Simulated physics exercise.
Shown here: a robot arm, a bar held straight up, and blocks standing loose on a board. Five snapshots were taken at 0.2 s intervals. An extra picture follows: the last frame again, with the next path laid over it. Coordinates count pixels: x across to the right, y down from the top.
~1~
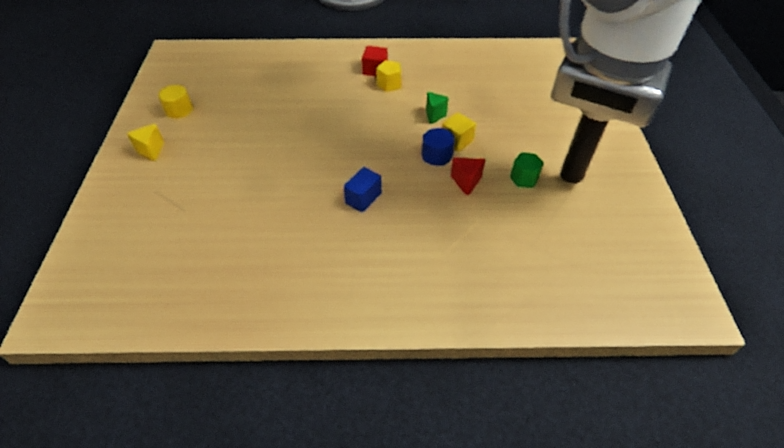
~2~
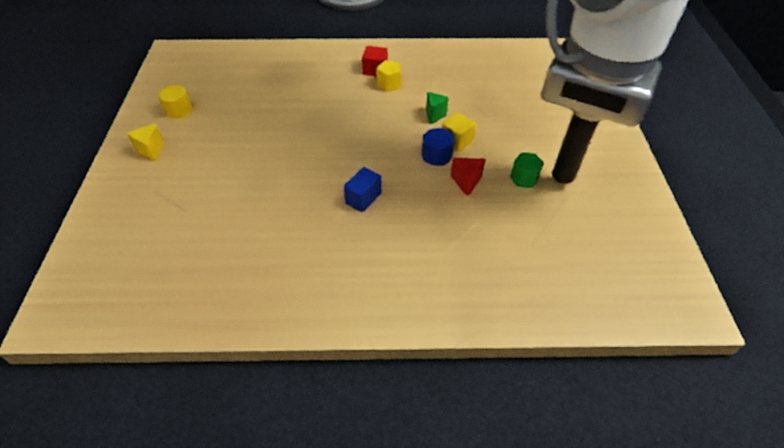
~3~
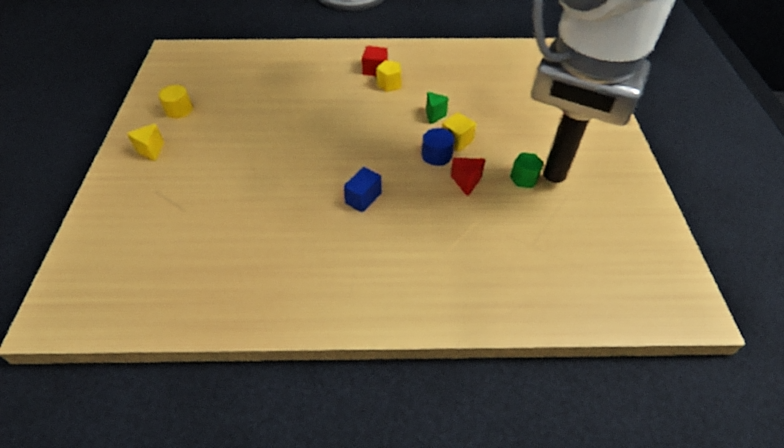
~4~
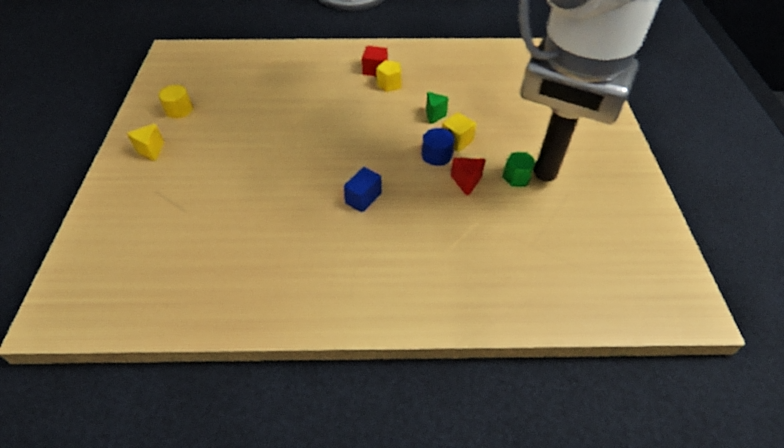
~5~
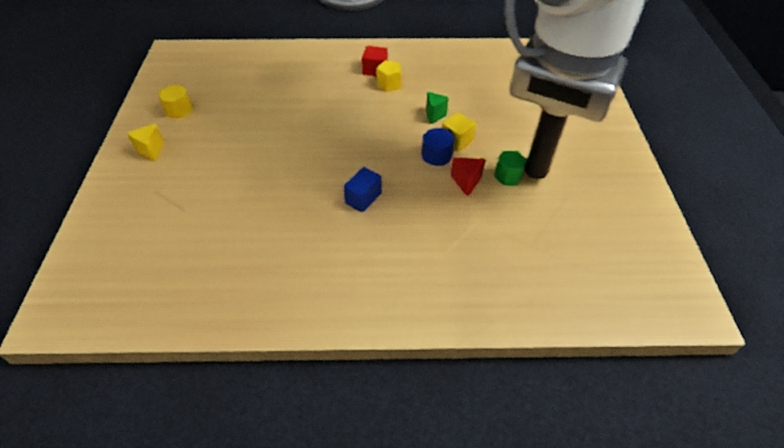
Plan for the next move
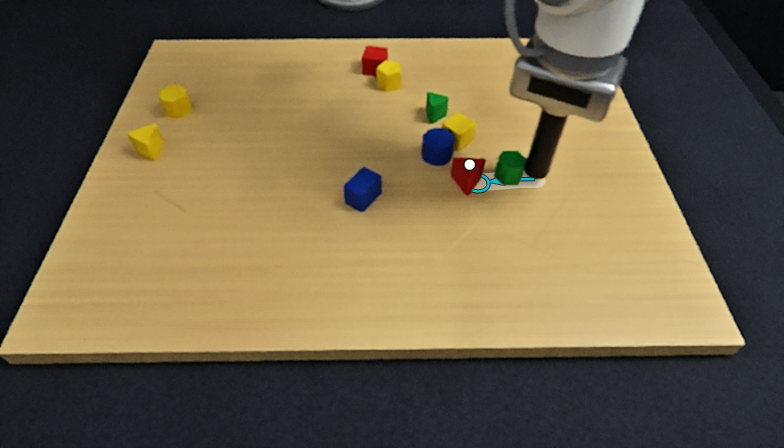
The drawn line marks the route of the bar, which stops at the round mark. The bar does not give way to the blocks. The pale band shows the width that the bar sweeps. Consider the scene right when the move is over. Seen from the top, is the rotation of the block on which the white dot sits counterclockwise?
I expect so.
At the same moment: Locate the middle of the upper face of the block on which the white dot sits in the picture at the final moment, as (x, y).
The top centre is at (451, 163).
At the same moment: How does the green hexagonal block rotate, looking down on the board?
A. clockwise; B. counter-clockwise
A - clockwise.
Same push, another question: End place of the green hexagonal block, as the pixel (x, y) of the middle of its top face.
Its top middle: (467, 150).
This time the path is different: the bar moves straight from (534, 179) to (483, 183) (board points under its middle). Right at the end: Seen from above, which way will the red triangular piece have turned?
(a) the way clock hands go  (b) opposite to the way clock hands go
b (opposite to the way clock hands go)
The drawn path runs from (534, 179) via (505, 180), ending at (477, 183); the dot is on the red triangular piece.
What follows on the original path. Halfway along, bar at (507, 172); red triangular piece at (461, 164), turned 40° anticlockwise; green hexagonal block at (484, 156), turned 15° clockwise.
At the end, bar at (478, 175); blue disc not moved; red triangular piece at (451, 163), turned 65° anticlockwise; green hexagonal block at (467, 150), turned 35° clockwise.
